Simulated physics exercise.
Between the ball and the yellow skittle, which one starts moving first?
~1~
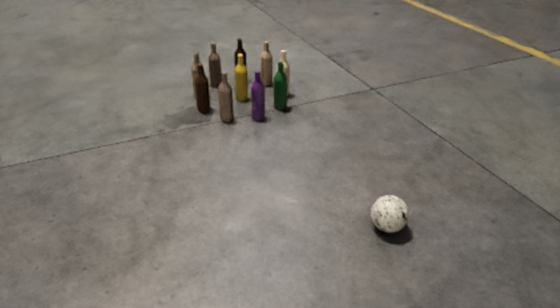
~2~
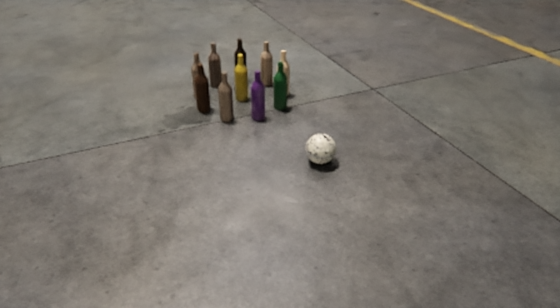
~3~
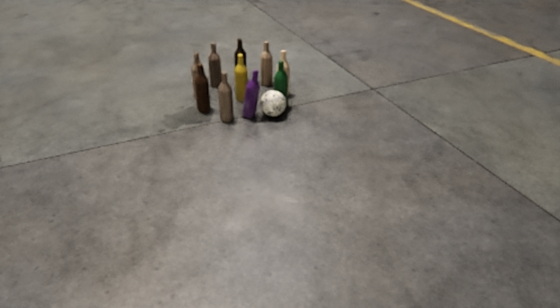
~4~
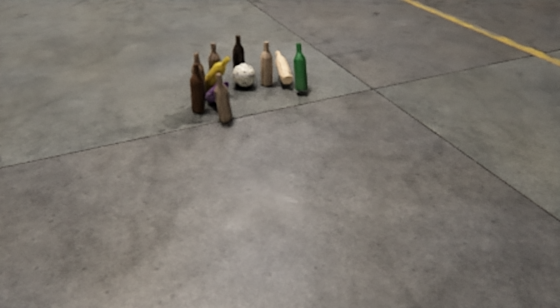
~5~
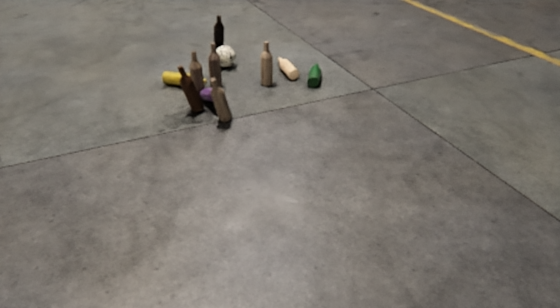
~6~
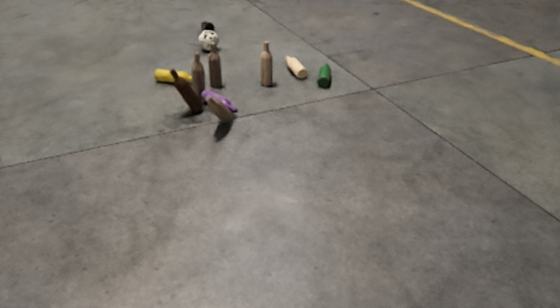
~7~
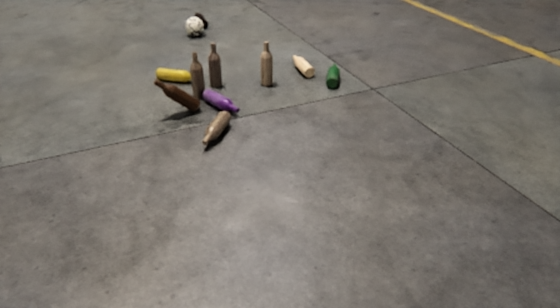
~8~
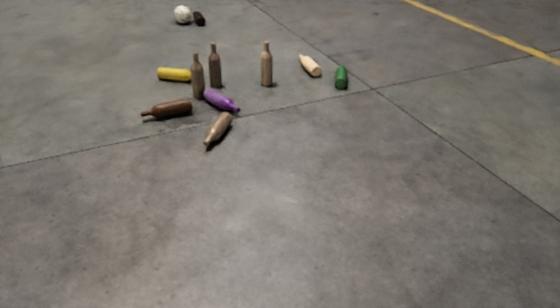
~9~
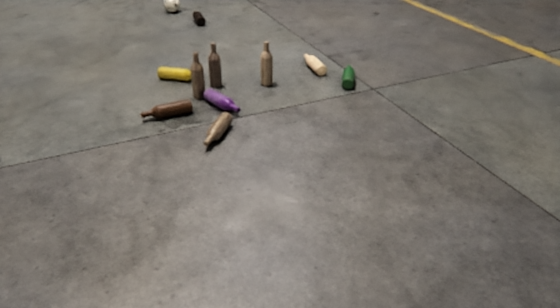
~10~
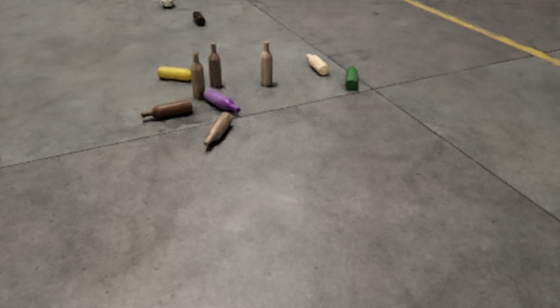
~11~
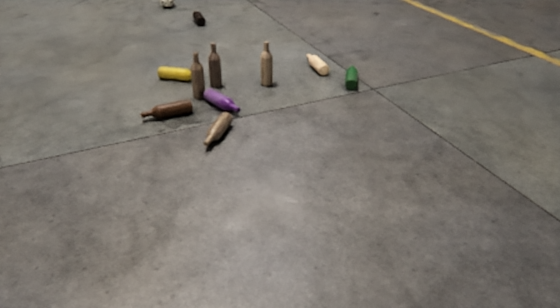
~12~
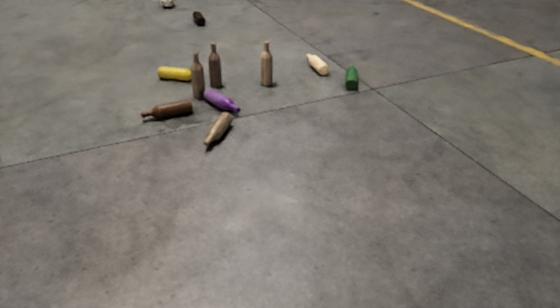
The ball starts moving first, rolling across the floor while the yellow skittle still stands in place. The yellow skittle only moves once the ball has pushed in among the skittles.
A pale, speckled ball rolls across a grey concrete floor, seen from above at an angle, toward a cluster of bottle-shaped skittles in brown, tan, cream, black, purple, yellow and green. It travels away to the left and strikes the near right side, between the purple and green skittles. Pushing through the group, it sends the purple and yellow ones left and the green one right, and the front tan and dark brown ones topple too. The black skittle at the back is knocked away. Three skittles stay upright among the fallen ones as the ball reaches the top edge.
